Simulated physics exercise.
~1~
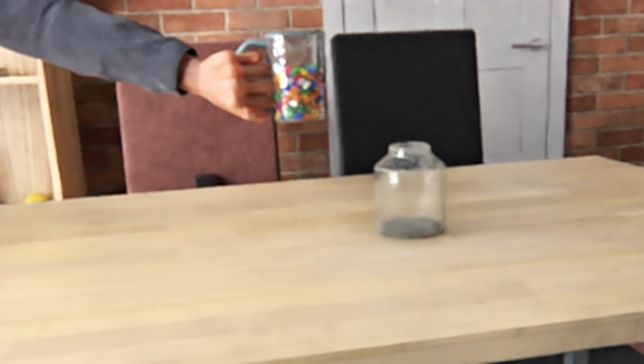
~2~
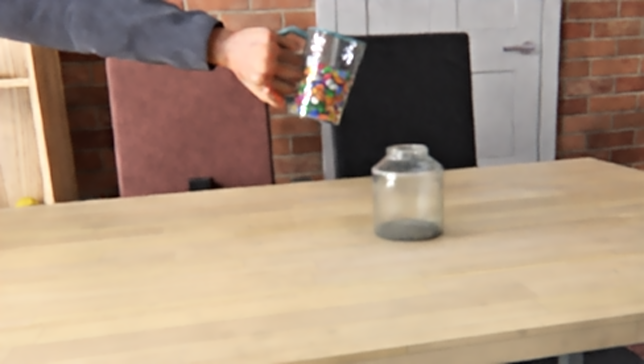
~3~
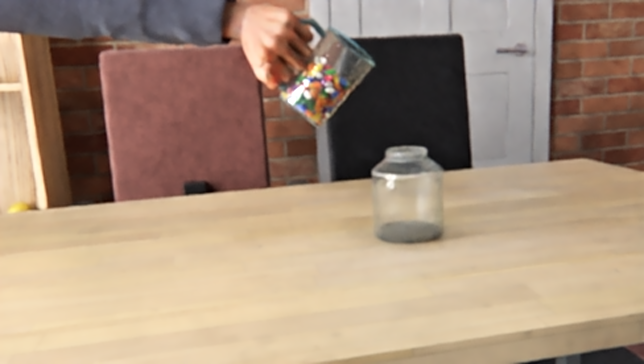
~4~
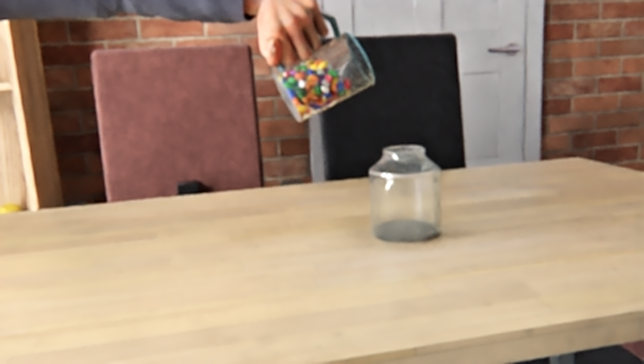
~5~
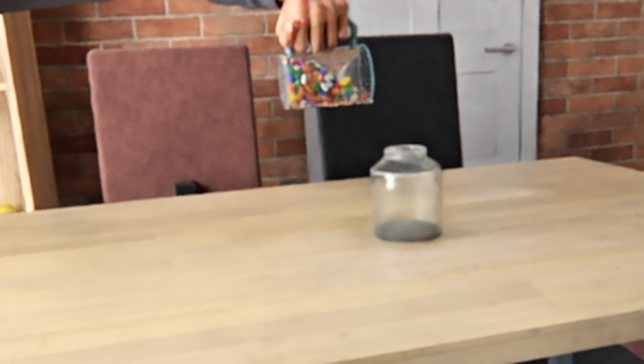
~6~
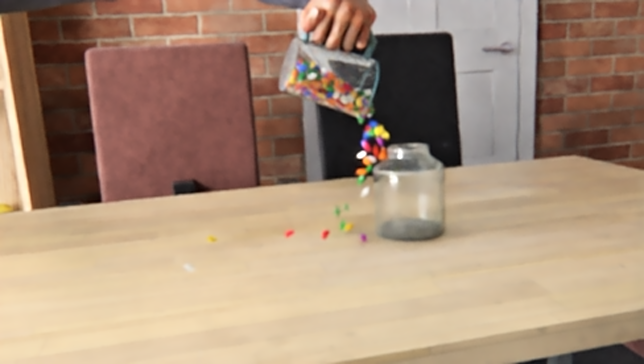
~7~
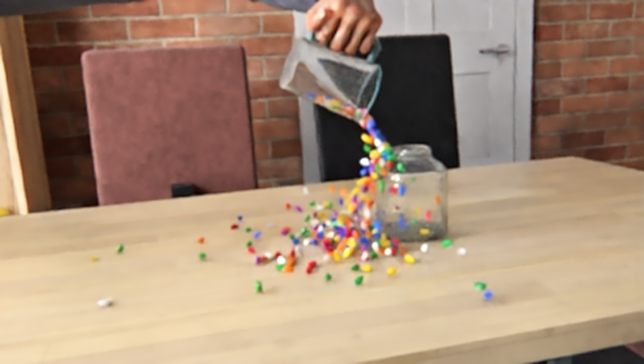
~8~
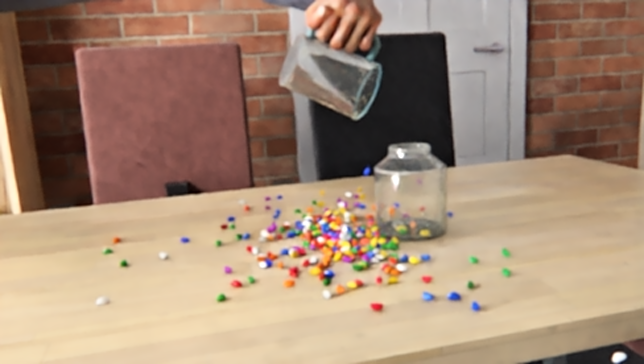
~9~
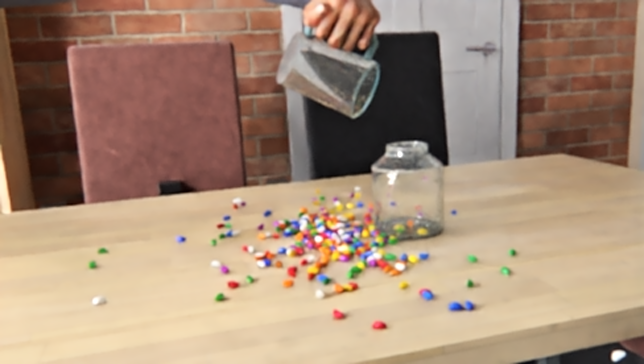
Colourful jelly beans pour from a hand-tilted clear cup, miss the jar and scatter across the table.
